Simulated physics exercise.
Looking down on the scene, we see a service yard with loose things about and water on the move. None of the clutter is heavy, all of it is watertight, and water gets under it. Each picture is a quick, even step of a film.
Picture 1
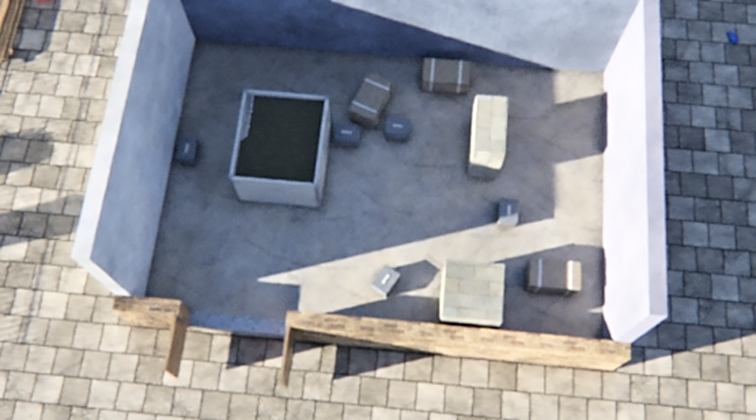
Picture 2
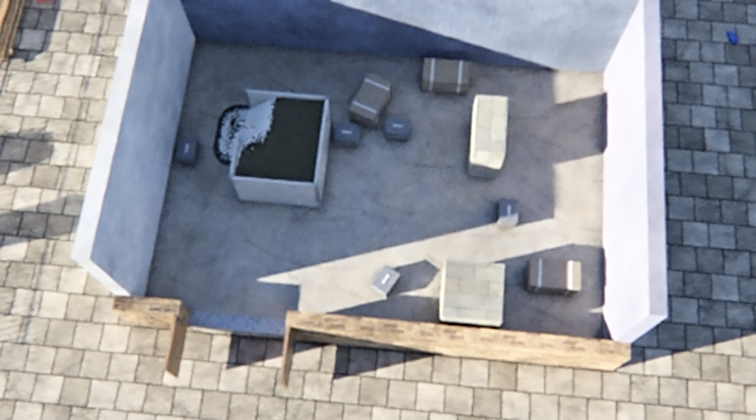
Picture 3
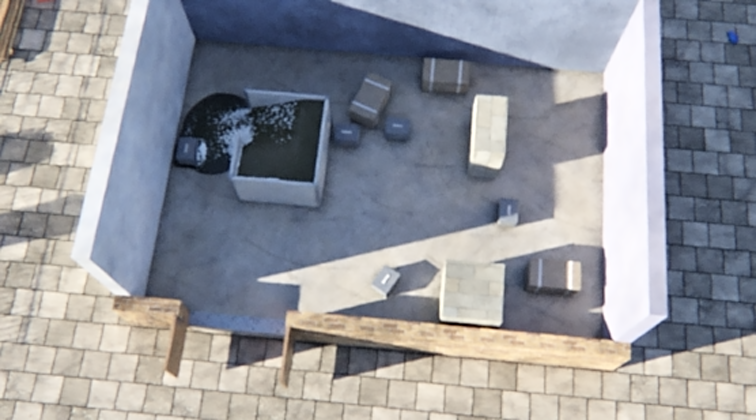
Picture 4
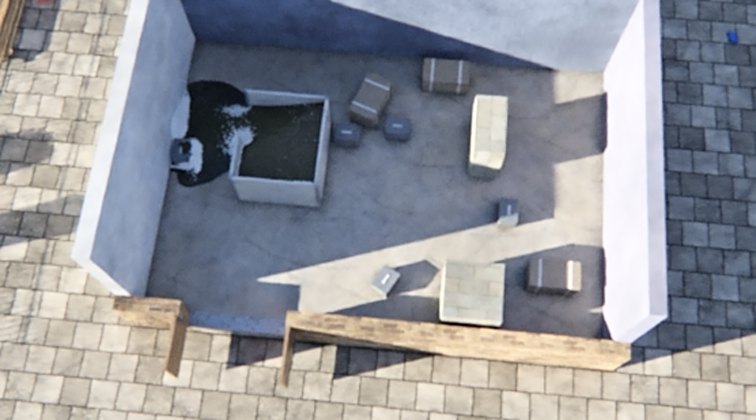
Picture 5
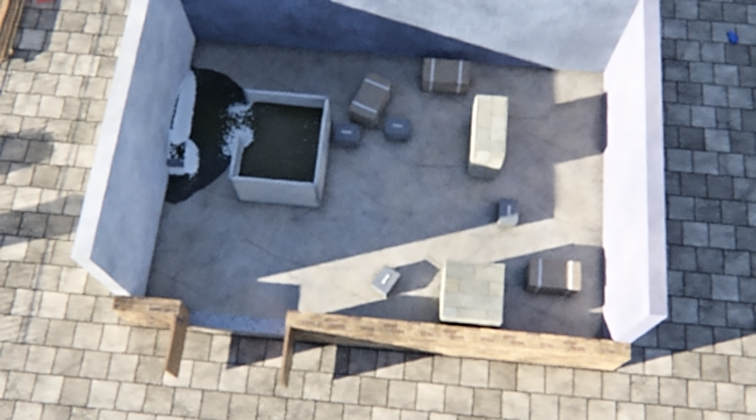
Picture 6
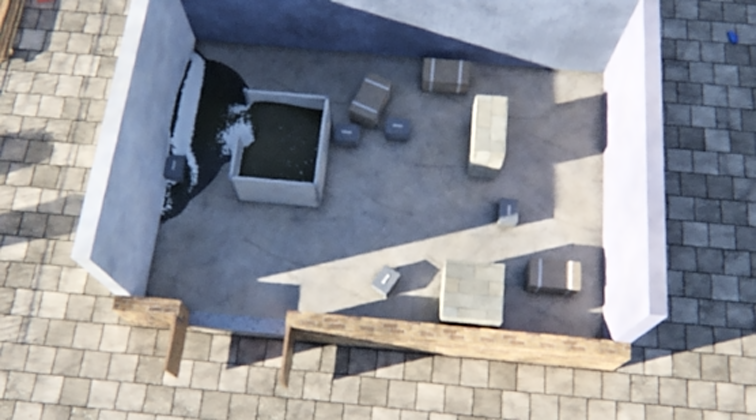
A pale-walled yard with a grey floor, set among stone paving, is seen from high above by a still camera. A large open-topped container of dark water stands left of centre, with a small grey tote by the left wall and brown, pale and grey boxes scattered elsewhere. Dark, foaming water pours over the container's left side, spreads to the wall and nudges the nearby tote slightly down the view, while the other boxes stay still.
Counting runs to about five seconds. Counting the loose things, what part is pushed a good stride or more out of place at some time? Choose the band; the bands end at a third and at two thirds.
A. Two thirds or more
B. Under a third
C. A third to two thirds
Answer: C.
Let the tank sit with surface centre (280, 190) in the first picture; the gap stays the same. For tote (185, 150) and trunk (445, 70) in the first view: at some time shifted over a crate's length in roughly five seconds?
One by one, the first went the full distance and the second went the full distance.
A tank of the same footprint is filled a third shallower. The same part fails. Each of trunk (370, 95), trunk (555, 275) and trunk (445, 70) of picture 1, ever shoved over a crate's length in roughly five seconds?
Went the distance, fell short, fell short.
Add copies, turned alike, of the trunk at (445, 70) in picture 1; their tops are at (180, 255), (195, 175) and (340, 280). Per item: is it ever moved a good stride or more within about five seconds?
First driven off; second driven off; third falls short.
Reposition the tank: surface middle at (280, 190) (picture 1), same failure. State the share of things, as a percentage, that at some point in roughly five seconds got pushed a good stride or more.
Estimate: Close to 20 per cent.
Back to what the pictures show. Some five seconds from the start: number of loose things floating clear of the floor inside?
Exactly 0.
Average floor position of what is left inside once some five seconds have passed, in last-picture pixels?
The average lies close to (452, 179).
A moment on, 1 of 8 are well off their spots; 0 afloat.
Next, 1 of 8 are well off their spots; 0 afloat.
Later, 2 of 8 are well off their spots; 0 afloat.
In the end, 3 of 8 are well off their spots, and 3 have been at some point; 0 afloat.
